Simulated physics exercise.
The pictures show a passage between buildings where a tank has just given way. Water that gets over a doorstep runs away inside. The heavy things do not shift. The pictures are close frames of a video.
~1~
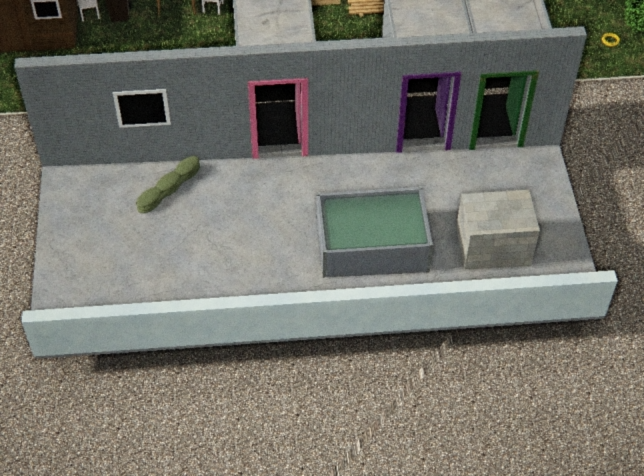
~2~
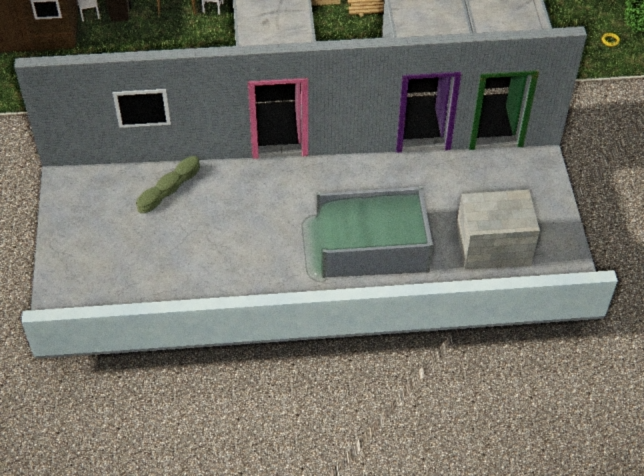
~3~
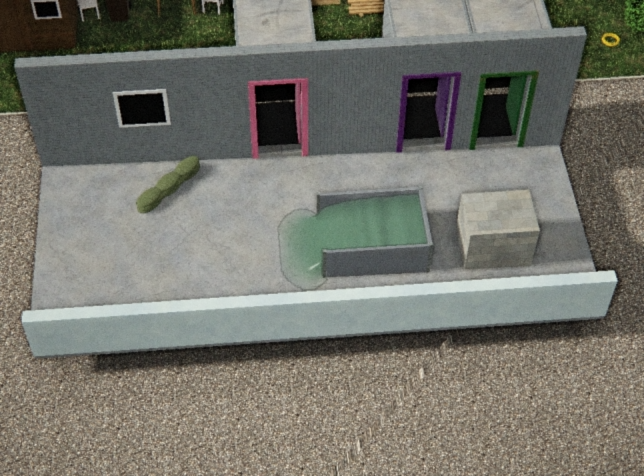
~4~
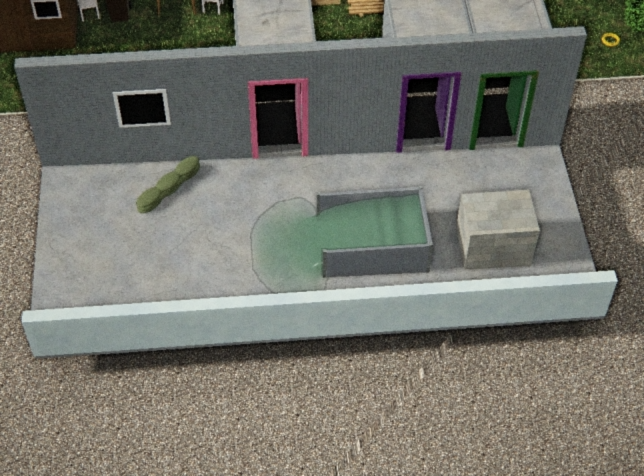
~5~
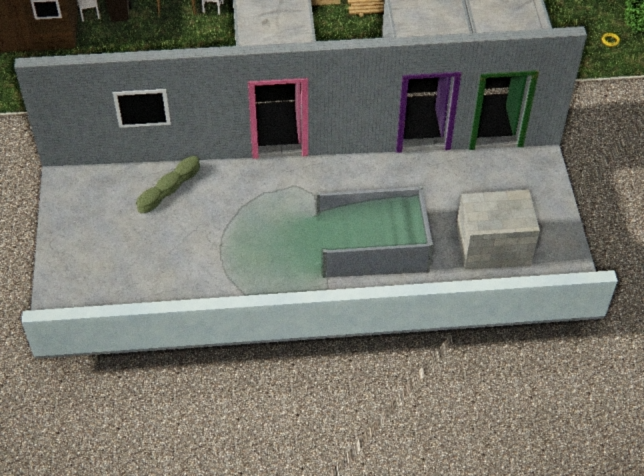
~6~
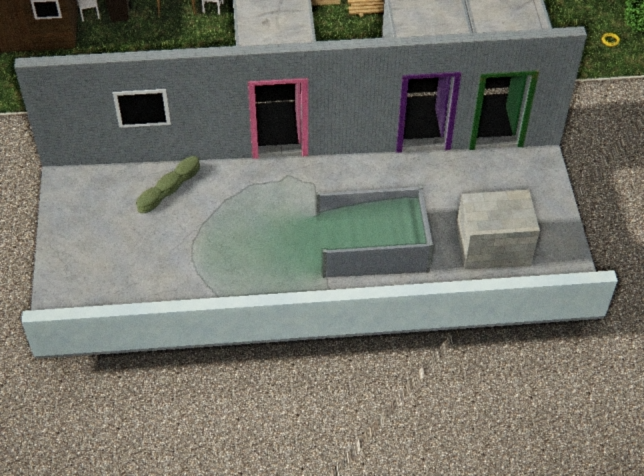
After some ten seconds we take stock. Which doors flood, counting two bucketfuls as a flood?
In the end: The purple door admits no more than that; the green door admits no more than that; the pink door admits no more than that.
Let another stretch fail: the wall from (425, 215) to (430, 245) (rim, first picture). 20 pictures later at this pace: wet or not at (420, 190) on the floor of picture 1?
Answer: Awash.
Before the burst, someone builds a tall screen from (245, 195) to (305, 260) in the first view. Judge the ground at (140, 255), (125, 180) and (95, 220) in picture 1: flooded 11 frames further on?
As listed: Wet, clear, not flooded.
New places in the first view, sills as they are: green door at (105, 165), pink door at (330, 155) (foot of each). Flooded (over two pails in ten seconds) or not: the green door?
One by one: Green door is under.
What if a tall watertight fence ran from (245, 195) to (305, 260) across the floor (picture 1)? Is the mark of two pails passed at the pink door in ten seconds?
Then: The pink door goes over.
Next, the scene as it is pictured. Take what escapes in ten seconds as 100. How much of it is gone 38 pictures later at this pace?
Close to 80 %.
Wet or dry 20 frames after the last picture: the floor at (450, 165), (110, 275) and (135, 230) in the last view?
As listed: Clear, wet, flooded.
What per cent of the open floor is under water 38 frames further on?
Near 65 in a hundred.
A moment on, water covers 35 % of the floor; the purple door not reached, the green door not reached, the pink door wet at the sill, nothing in.
Next, water covers 45 % of the floor; the purple door not reached, the green door not reached, the pink door wet at the sill, nothing in.
Then, water covers 50 % of the floor; the purple door not reached, the green door not reached, the pink door wet at the sill, nothing in.
Later, water covers 65 % of the floor; the purple door wet at the sill, nothing in, the green door wet at the sill, nothing in, the pink door wet at the sill, nothing in.
In the end, water covers 70 % of the floor; the purple door wet at the sill, nothing in, the green door wet at the sill, nothing in, the pink door wet at the sill, nothing in.
